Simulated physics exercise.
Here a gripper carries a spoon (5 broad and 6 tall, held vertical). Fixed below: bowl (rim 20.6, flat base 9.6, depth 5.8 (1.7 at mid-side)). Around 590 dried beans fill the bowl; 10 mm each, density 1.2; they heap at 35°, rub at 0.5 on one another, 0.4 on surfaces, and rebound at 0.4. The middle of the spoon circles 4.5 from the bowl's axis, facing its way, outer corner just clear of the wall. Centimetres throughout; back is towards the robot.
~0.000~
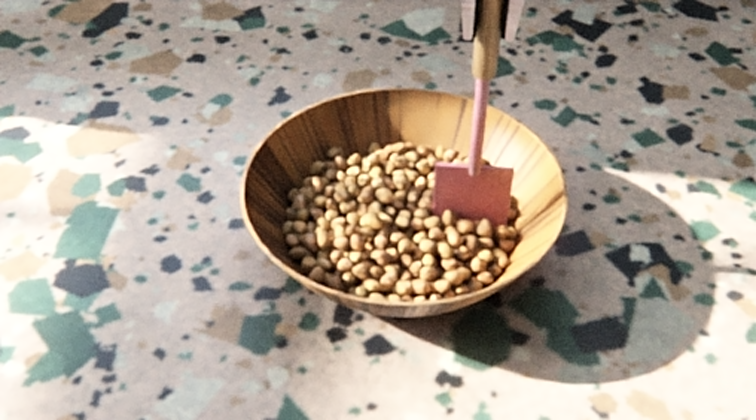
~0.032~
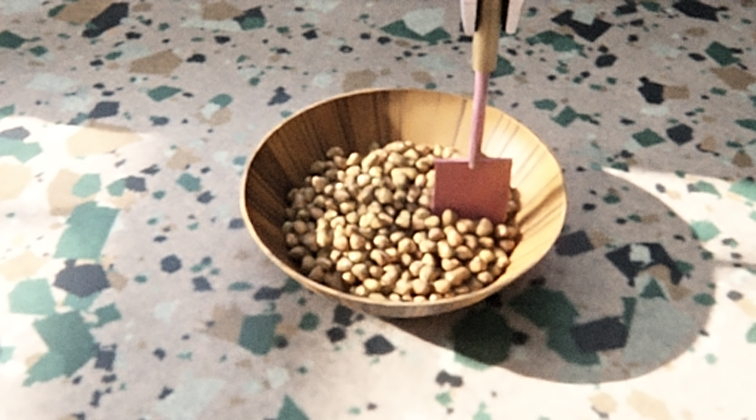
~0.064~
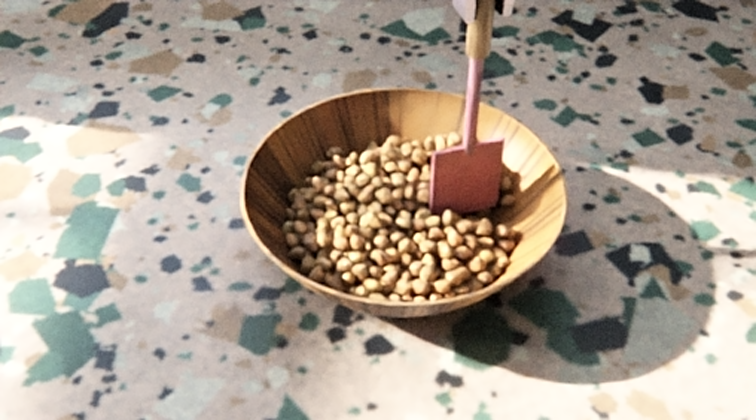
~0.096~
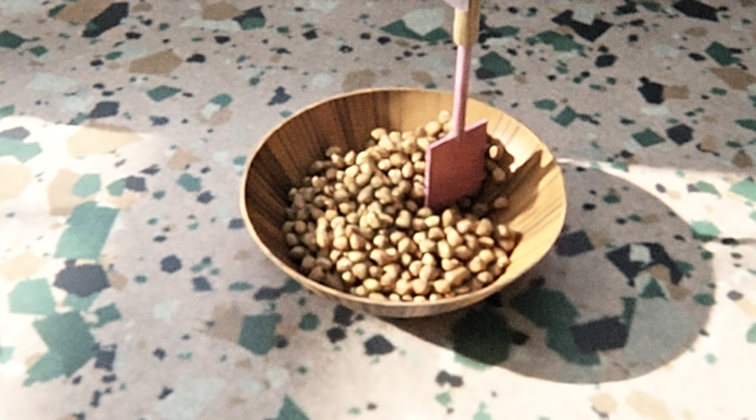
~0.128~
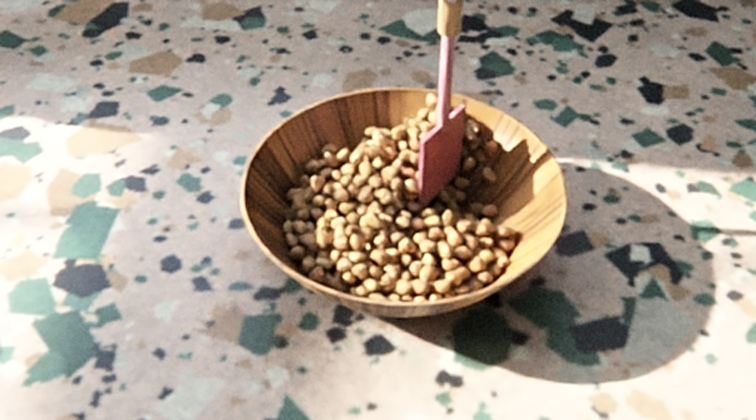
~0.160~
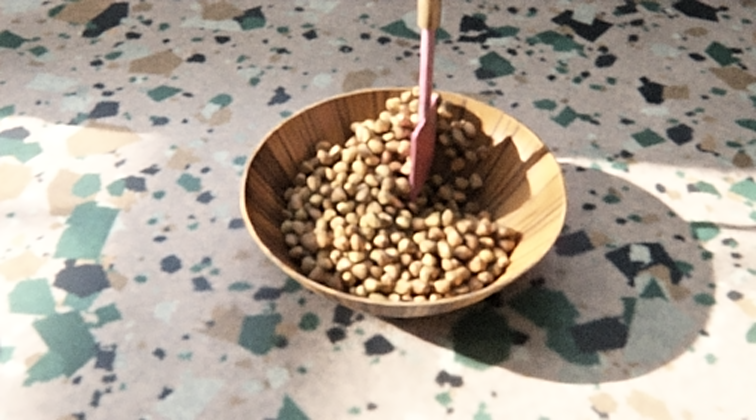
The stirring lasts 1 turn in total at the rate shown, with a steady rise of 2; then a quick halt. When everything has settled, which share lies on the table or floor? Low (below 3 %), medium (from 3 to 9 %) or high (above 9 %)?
Share on the table or floor: Medium (from 3 to 9 %).
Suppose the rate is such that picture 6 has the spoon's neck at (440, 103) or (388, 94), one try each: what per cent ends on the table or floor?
Some 5 and 20 per cent.
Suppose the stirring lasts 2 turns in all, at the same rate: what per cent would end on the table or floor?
Then about 15 per cent.
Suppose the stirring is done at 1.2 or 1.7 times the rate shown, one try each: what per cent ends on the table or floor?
Some 10 and 25 per cent.
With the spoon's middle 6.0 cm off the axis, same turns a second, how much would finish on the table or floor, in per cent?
It would be near 0 per cent.
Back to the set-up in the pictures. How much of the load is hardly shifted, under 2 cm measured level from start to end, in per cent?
Roughly 25 per cent.
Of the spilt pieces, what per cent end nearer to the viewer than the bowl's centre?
Roughly 90 per cent.
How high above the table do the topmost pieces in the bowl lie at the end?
Some 5.5 cm.
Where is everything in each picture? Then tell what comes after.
Spoon neck at (477, 148), 0° round; upper third of the load around (396, 213), from x 290 to 510, top at y 145; 591 in the bowl, in the first frame.
Spoon neck at (476, 141), 7° round; upper third of the load around (398, 205), from x 290 to 510, top at y 145, in the second frame.
Spoon neck at (471, 127), 24° round; upper third of the load around (403, 195), from x 290 to 510, top at y 140, in the third frame.
Spoon neck at (460, 114), 41° round; upper third of the load around (403, 184), from x 290 to 510, top at y 120, in the fourth frame.
Spoon neck at (444, 104), 58° round; upper third of the load around (397, 177), from x 290 to 510, top at y 100, in the fifth frame.
Spoon neck at (426, 97), 76° round; upper third of the load around (387, 168), from x 290 to 510, top at y 95; 591 in the bowl, in the sixth frame.
By 0.36 s, 185° round, highest piece 8 above the table; 581 in the bowl, 2 on the table or floor, 8 in flight or on the tool.
By 0.57 s, 294° round, highest piece 8 above the table; 563 in the bowl, 24 on the table or floor, 4 in flight or on the tool.
By 0.87 s, 0° round, highest piece 5 above the table; 555 in the bowl, 36 on the table or floor.
By 1.57 s, 0° round, highest piece 5 above the table; 555 in the bowl, 36 on the table or floor.
Final count, 555 in the bowl, 36 on the table or floor. That is 6 % on the table or floor.
